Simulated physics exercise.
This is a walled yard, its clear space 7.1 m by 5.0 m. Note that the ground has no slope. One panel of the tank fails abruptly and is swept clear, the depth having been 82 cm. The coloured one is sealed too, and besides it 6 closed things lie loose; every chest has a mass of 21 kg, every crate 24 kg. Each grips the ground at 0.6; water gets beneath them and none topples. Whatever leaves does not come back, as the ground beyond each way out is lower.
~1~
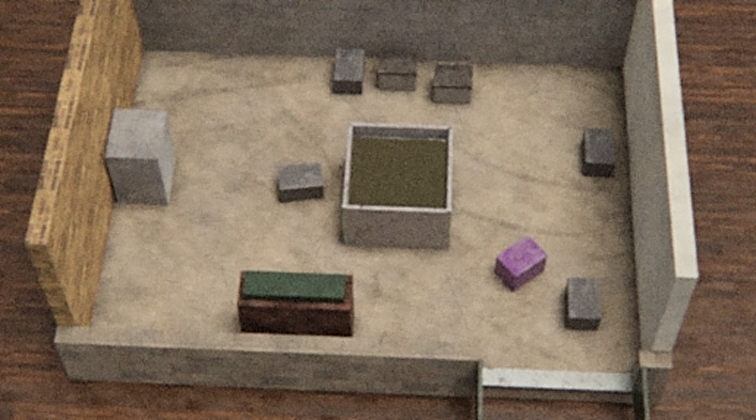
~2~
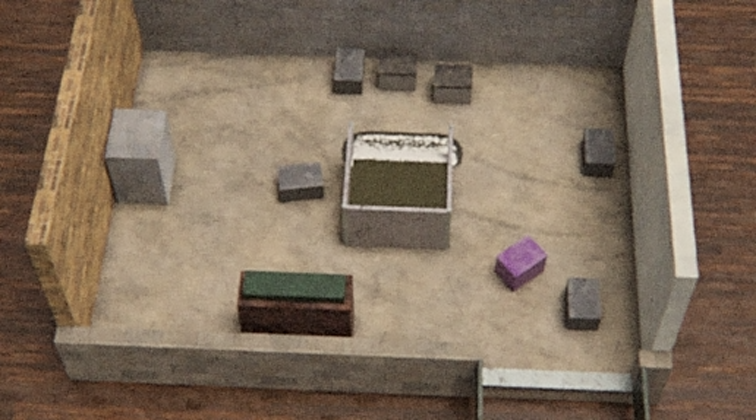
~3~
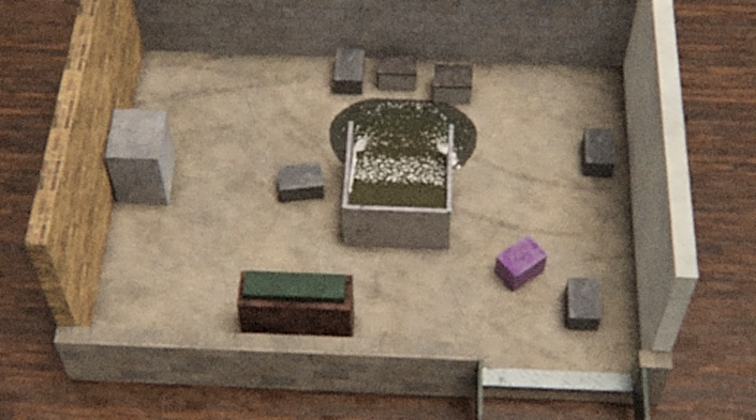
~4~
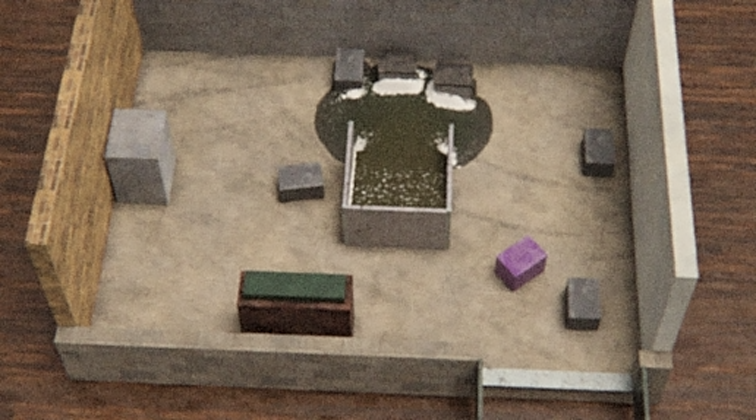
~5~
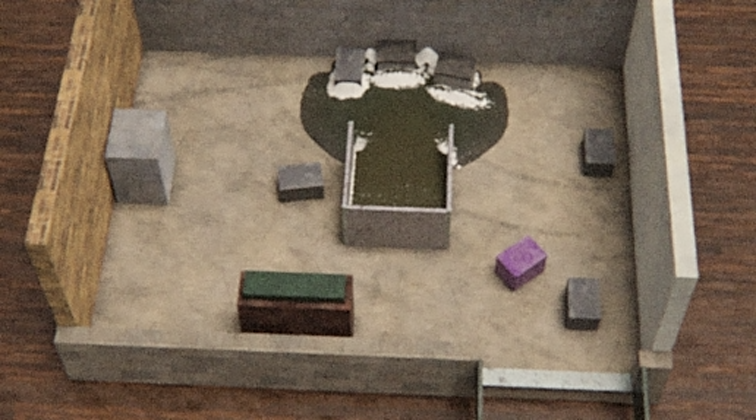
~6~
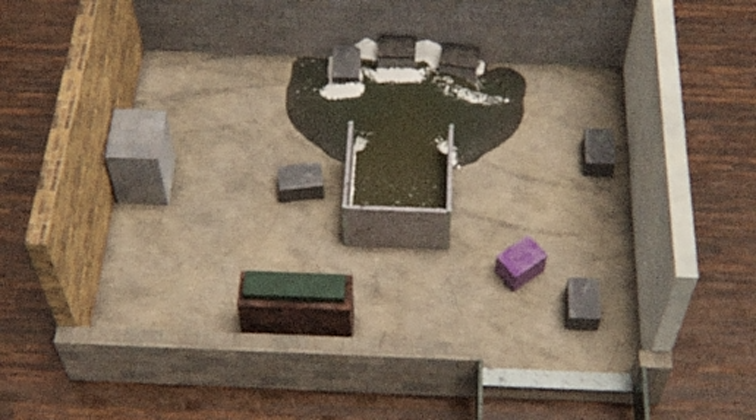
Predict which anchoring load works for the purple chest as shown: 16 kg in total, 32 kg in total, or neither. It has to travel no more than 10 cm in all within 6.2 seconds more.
Answer: 16 kg suffices.
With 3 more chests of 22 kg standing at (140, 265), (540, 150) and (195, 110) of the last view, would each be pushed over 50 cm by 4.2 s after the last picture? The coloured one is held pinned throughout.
In that order: Not as far, then not as far, then farther.
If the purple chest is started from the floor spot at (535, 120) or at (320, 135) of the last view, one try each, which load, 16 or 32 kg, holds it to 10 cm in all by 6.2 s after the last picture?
Order kept: Both picks fail, heavy pick needed.
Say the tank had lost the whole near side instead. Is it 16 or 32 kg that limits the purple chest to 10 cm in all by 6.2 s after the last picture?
In that case just the heavier mass works.
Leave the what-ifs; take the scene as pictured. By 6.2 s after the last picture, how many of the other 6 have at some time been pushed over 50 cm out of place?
4.
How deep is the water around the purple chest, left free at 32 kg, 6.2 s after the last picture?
Roughly 3 cm.
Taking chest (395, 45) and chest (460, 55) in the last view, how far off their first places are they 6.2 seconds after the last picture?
Net distance: First 140 cm, second 250 cm.
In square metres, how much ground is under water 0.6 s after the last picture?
I'd put it close to 10.0 m2.
Then, 0.6 s after the last picture the purple chest would be 0 cm from its start with 16 kg and 0 cm from its start with 32 kg; 0 cm of water round it then.
Then, 2.3 s after the last picture the purple chest would be 0 cm from its start with 16 kg and 0 cm from its start with 32 kg; 0 cm of water round it then.
Then, 4.2 s after the last picture the purple chest would be 0 cm from its start with 16 kg and 0 cm from its start with 32 kg; 3 cm of water round it then.
Then, 6.2 s after the last picture the purple chest would be 0 cm from its start with 16 kg and 0 cm from its start with 32 kg; 3 cm of water round it then.
